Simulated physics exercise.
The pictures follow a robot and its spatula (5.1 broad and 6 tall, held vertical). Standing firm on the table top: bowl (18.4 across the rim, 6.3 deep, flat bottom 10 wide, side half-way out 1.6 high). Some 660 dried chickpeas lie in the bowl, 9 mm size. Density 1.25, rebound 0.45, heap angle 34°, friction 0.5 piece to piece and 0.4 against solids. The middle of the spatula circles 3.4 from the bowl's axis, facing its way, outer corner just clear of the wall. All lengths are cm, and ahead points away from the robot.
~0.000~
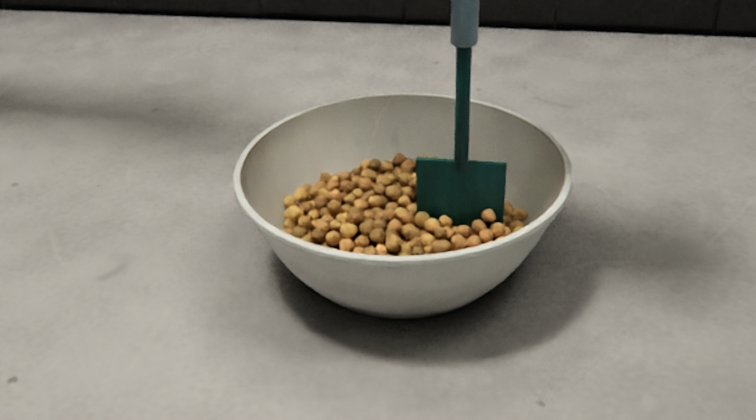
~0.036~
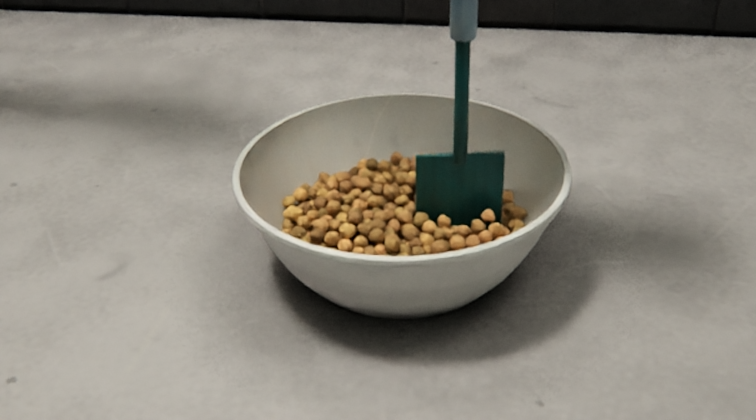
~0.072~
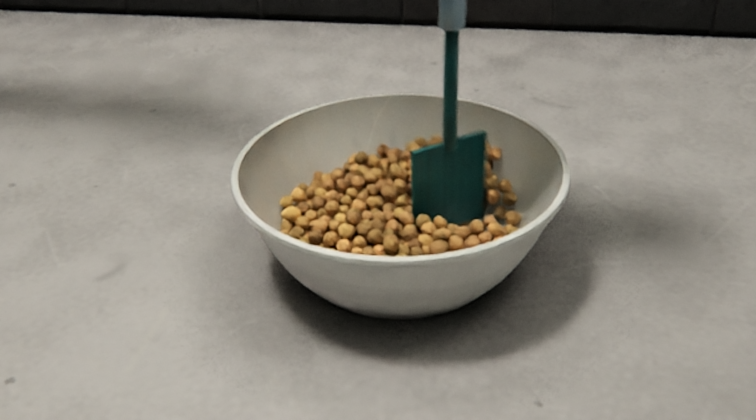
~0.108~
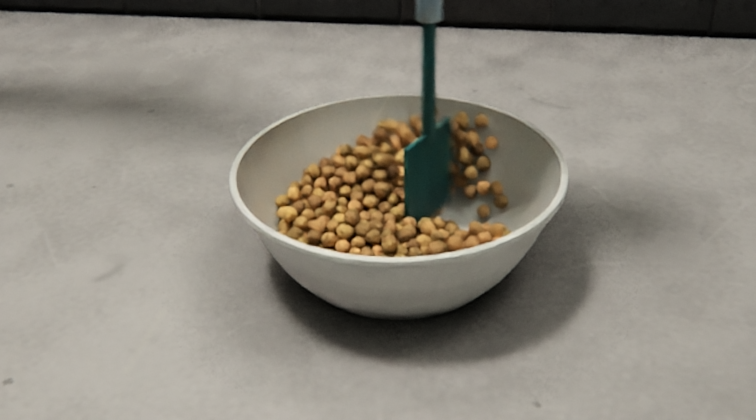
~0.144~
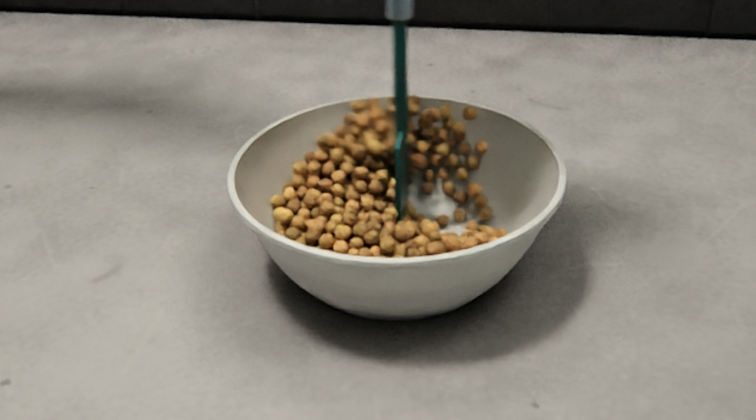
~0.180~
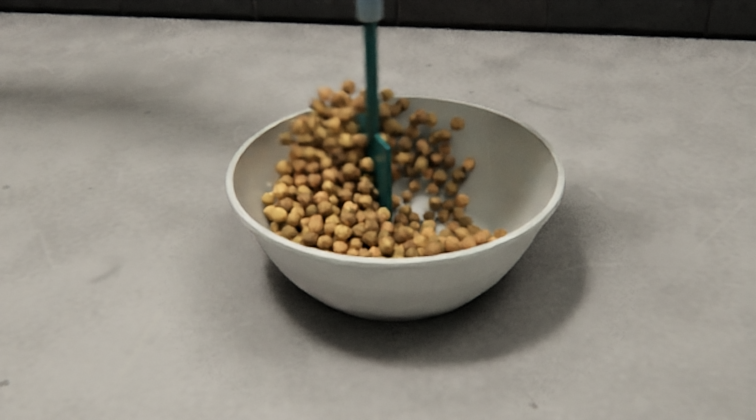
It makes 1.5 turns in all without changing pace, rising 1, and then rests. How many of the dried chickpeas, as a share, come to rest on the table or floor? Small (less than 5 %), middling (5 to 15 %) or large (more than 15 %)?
Share on the table or floor: Middling (5 to 15 %).
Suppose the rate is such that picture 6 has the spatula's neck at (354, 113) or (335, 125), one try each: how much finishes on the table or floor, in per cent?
About 20 and 30 per cent.
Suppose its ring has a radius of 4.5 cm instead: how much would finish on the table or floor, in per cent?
In that case some 20 per cent.
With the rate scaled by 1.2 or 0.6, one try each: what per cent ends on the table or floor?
Some 20 and 0 per cent.
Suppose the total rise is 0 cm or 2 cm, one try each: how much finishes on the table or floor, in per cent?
Some 10 and 10 per cent.
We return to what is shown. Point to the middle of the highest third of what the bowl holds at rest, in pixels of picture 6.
Around (332, 217).
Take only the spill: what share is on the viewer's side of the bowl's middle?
Roughly 50 per cent.
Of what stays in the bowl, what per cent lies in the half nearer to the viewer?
Roughly 55 per cent.
By 0.39 s, 283° round, highest piece 8 above the table; 619 in the bowl, 29 on the table or floor, 7 in flight or on the tool.
By 0.61 s, 84° round, highest piece 8 above the table; 598 in the bowl, 51 on the table or floor, 6 in flight or on the tool.
By 0.91 s, 180° round, highest piece 7 above the table; 590 in the bowl, 65 on the table or floor.
By 1.61 s, 180° round, highest piece 7 above the table; 590 in the bowl, 65 on the table or floor.
Final count, 590 in the bowl, 65 on the table or floor. That is 10 % on the table or floor.
